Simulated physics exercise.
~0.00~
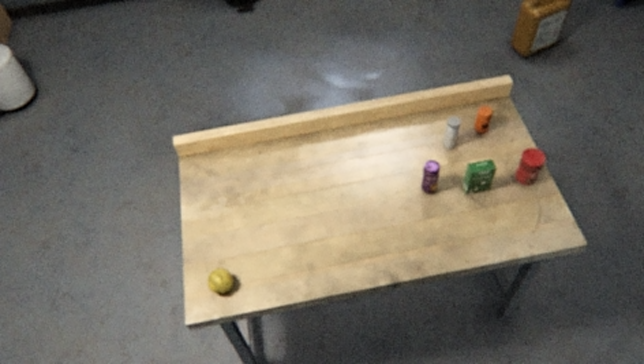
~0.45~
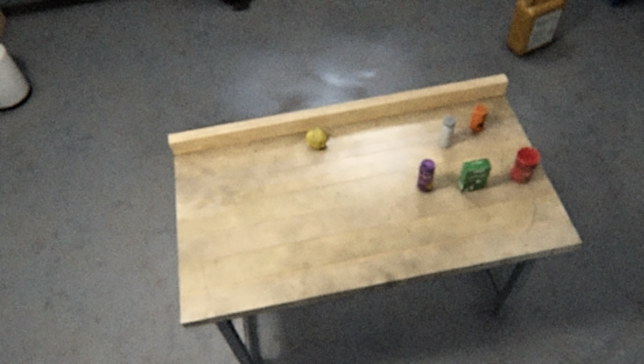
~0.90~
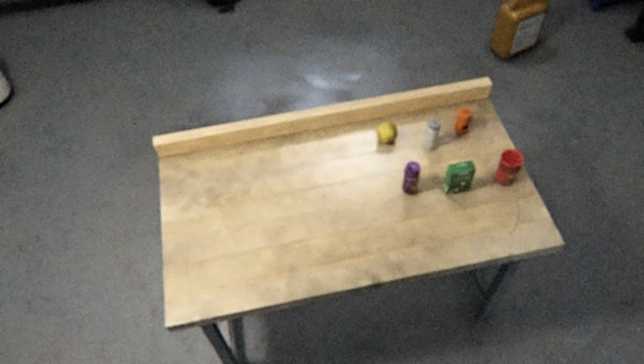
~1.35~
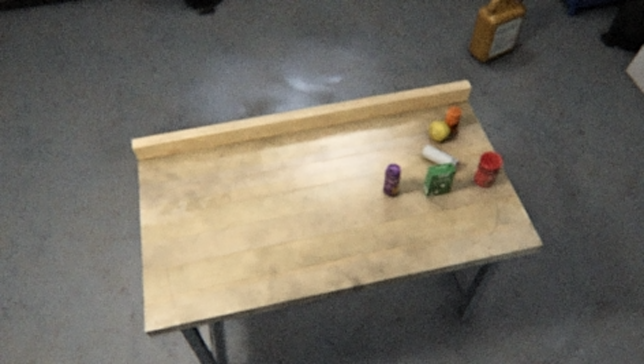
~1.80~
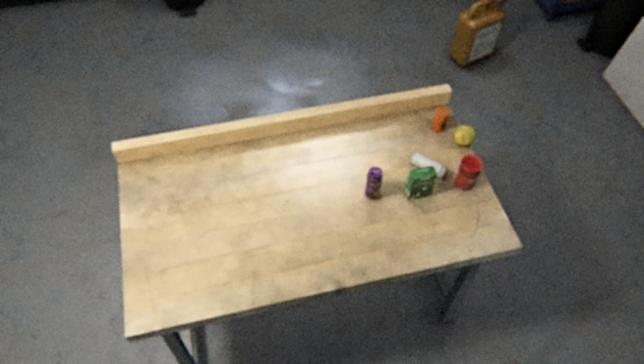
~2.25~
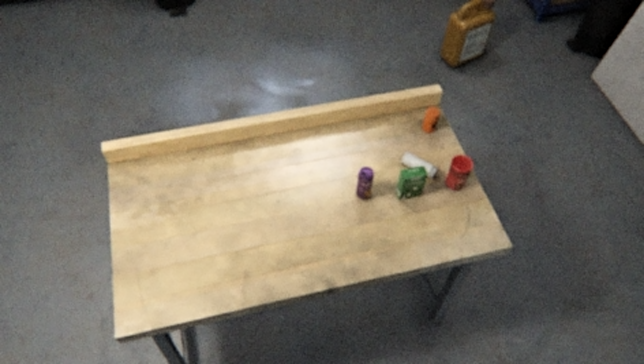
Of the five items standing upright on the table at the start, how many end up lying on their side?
One of them ends up on its side, the small white container. The red, purple, green and orange items are still upright.
